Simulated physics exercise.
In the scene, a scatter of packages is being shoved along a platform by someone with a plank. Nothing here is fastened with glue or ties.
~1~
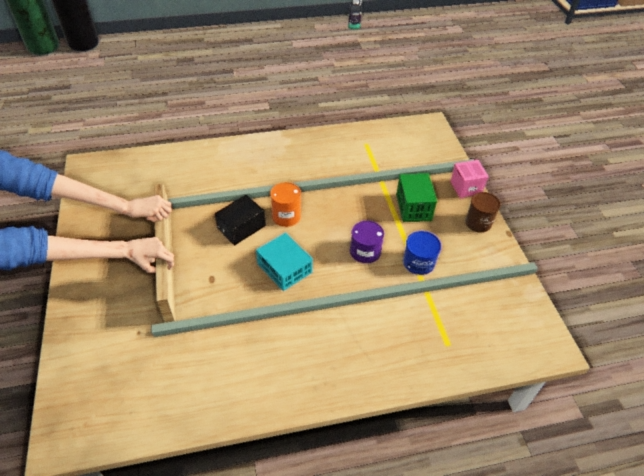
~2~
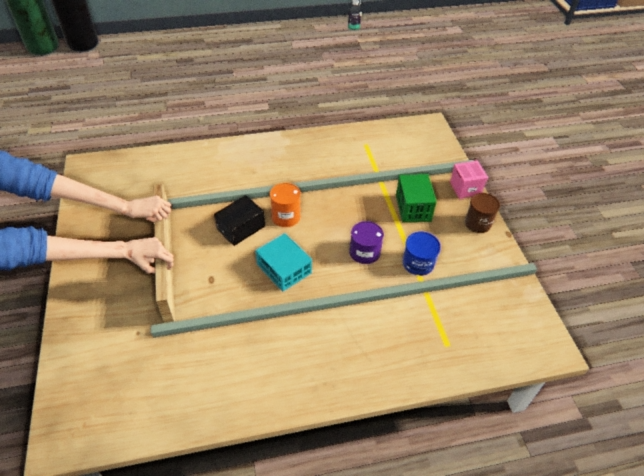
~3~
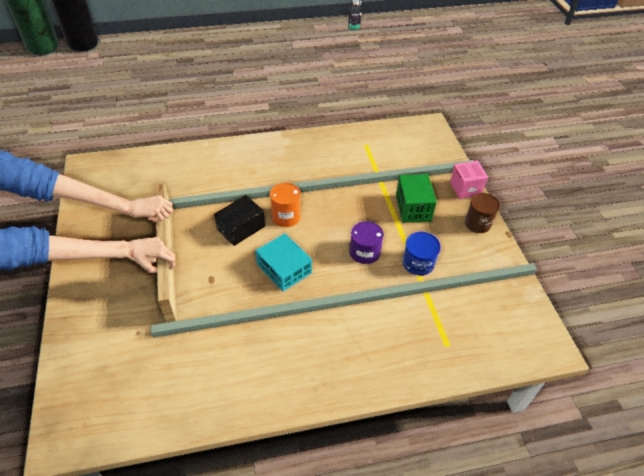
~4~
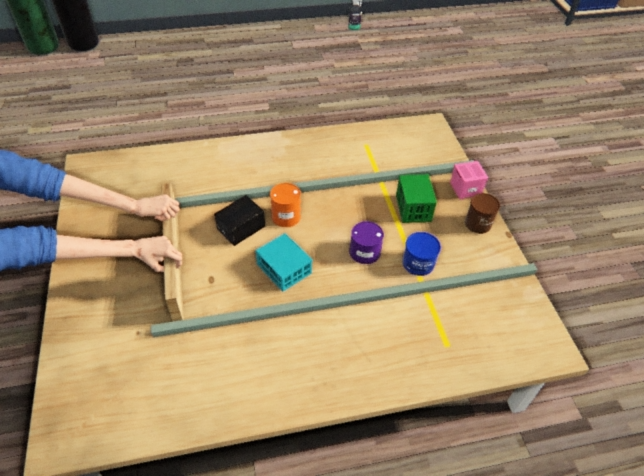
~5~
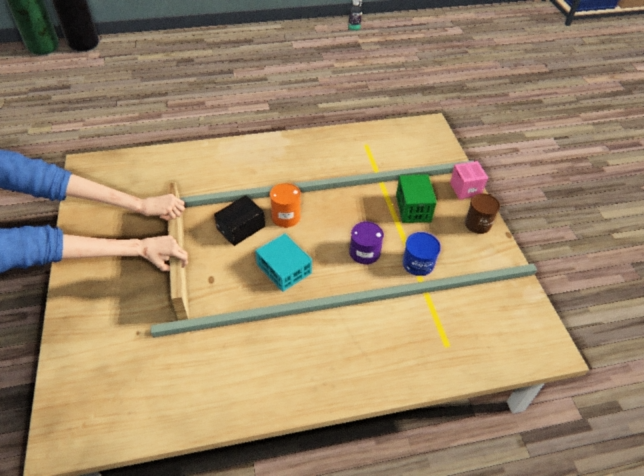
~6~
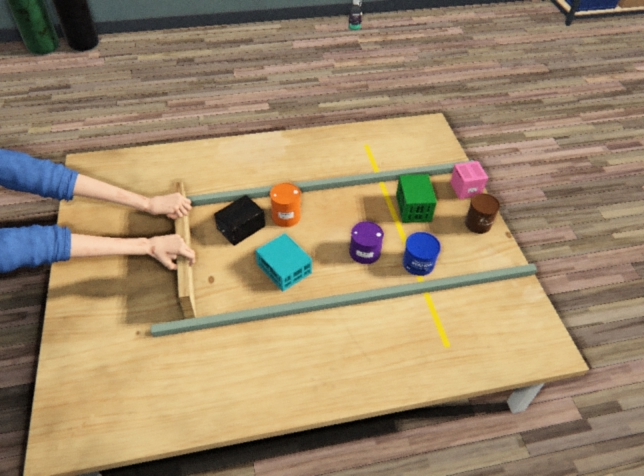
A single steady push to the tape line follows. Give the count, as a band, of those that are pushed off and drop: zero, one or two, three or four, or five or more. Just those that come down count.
The tally of those that come down is nil.
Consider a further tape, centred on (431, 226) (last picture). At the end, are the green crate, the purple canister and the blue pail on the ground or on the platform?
The green crate keeps its place, the purple canister keeps its place and the blue pail keeps its place.
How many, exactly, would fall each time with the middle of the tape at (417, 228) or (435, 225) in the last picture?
The ground gets 0 in the first try and 2 in the second.
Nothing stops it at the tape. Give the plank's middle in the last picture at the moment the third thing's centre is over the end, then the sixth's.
At the first moment about (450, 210), at the next about (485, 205).
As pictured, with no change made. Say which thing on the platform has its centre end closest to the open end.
The pink tote winds up nearest.
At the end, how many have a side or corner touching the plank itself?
That makes 3.
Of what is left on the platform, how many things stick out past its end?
So the number is 0.
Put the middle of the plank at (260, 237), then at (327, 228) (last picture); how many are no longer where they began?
3 at one spot and 4 at the other.
Soon after, none off yet; pink tote at rest near (468, 181); brown pail at rest near (482, 214); green crate at rest near (416, 199).
In the end, the number that fall off is zero.
